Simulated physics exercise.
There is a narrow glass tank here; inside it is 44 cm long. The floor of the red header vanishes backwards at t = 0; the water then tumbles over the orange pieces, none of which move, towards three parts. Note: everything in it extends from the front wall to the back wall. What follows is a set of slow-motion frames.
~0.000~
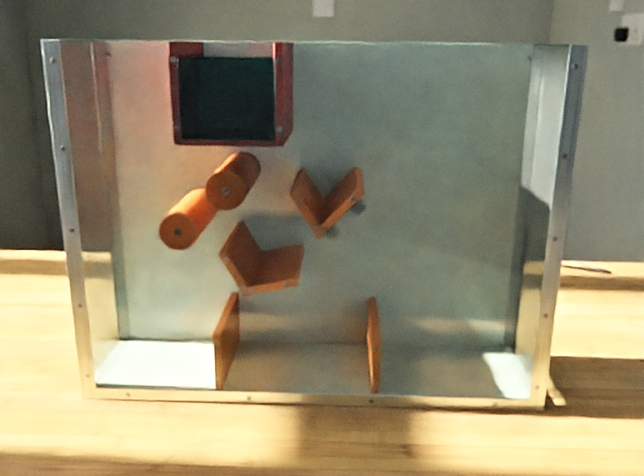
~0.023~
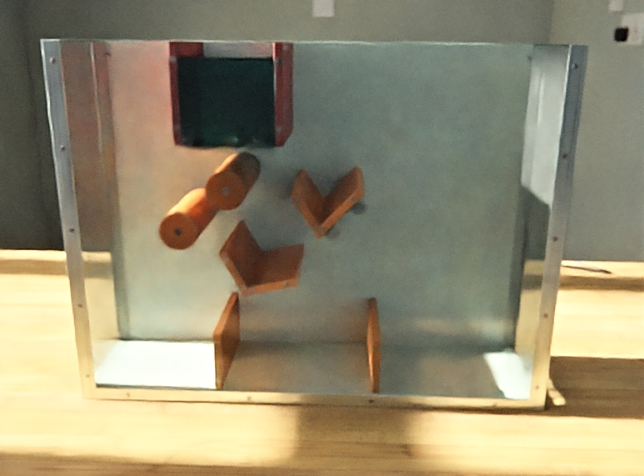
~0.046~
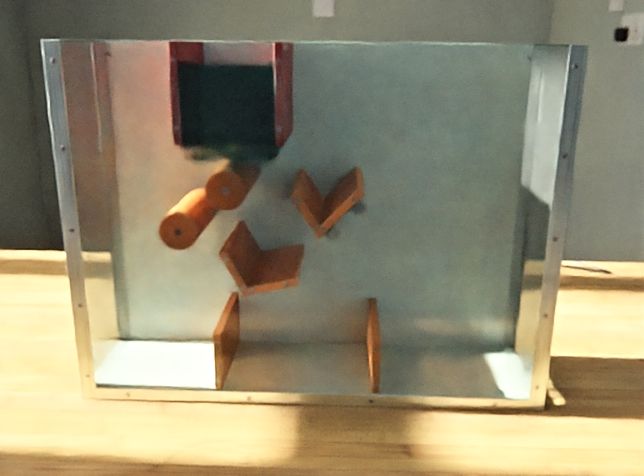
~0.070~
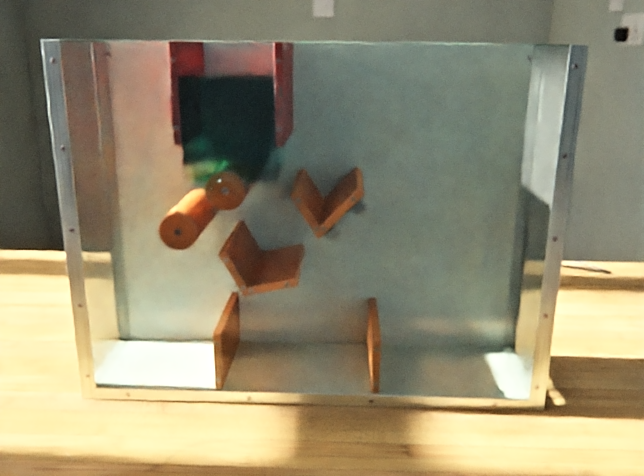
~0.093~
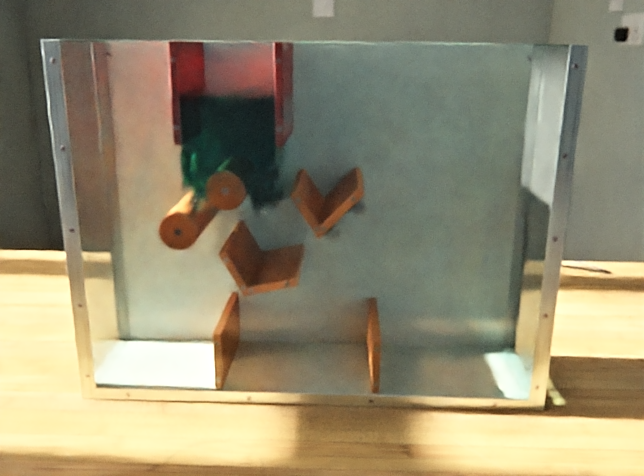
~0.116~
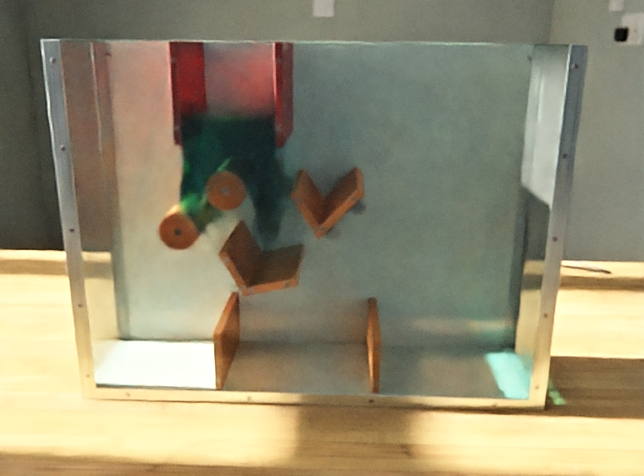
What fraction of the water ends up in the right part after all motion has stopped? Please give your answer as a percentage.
Roughly 10 % of it ends up there.
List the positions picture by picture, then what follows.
Bottom of the water (193, 139); top (265, 59); the piece under the header is centred near (225, 191); divider tops at (217, 336) and (377, 342), in the first frame.
Bottom of the water (245, 148); top (265, 60), in the second frame.
Bottom of the water (269, 162); top (265, 67), in the third frame.
Bottom of the water (244, 182); top (203, 79); below the header it spans (183, 160) to (275, 153), in the fourth frame.
Bottom of the water (256, 213); top (255, 98); below the header it spans (184, 180) to (275, 172), in the fifth frame.
Bottom of the water (271, 244); top (257, 122); below the header it spans (179, 209) to (276, 192), in the sixth frame.
After 0.21 s 87 per cent has yet to come down; below, left 2, middle 10, right 1.
After 0.35 s 36 per cent has yet to come down; below, left 24, middle 32, right 7.
After 0.68 s 6 per cent has yet to come down; below, left 37, middle 47, right 10.
In the end the left part holds 37, the middle 47 and the right 10 per cent.
